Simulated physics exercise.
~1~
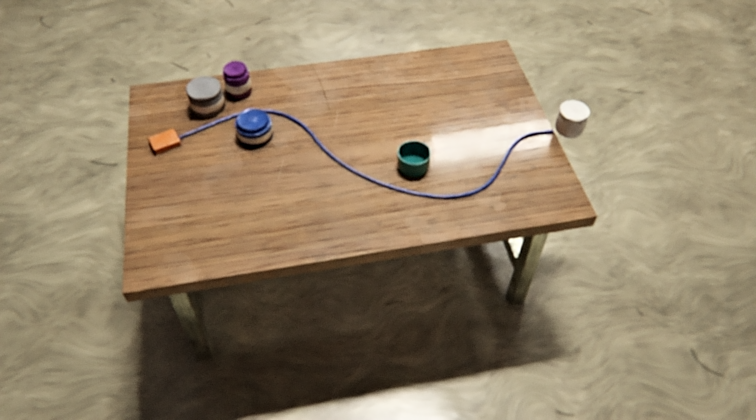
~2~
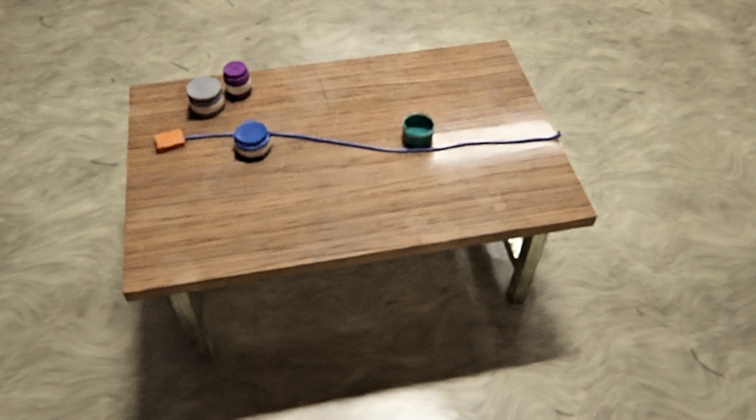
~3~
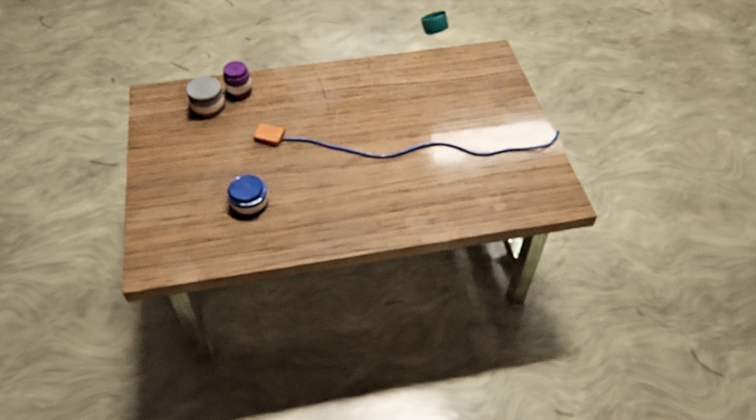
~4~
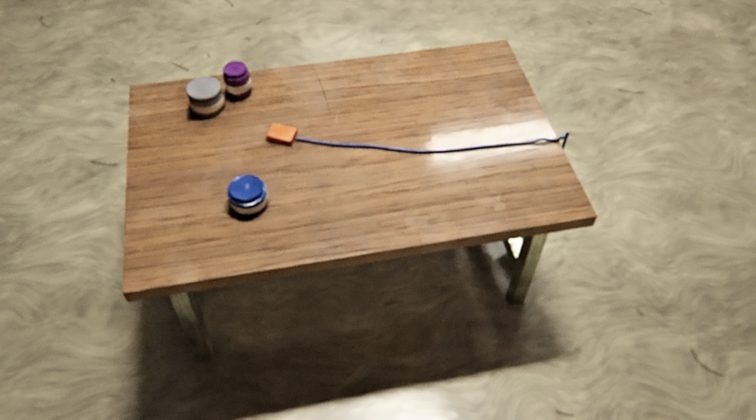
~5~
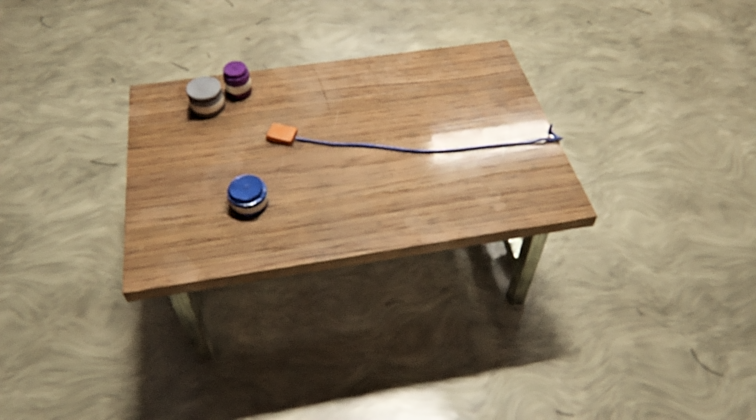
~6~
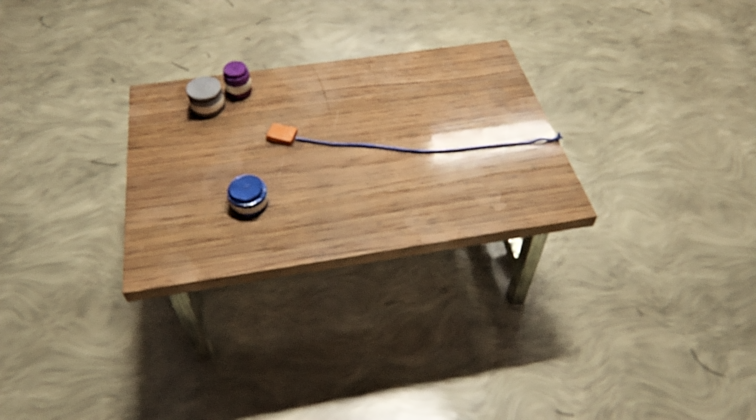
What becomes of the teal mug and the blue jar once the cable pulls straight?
The teal mug goes off the far side of the table, while the blue jar only slides toward the near side and stays on the table.
A wooden table held a blue cable that pulled straight as the white speaker dropped from the right edge; the teal mug flew off the far side, the blue jar slid nearer, and the orange phone was dragged right before everything left settled.
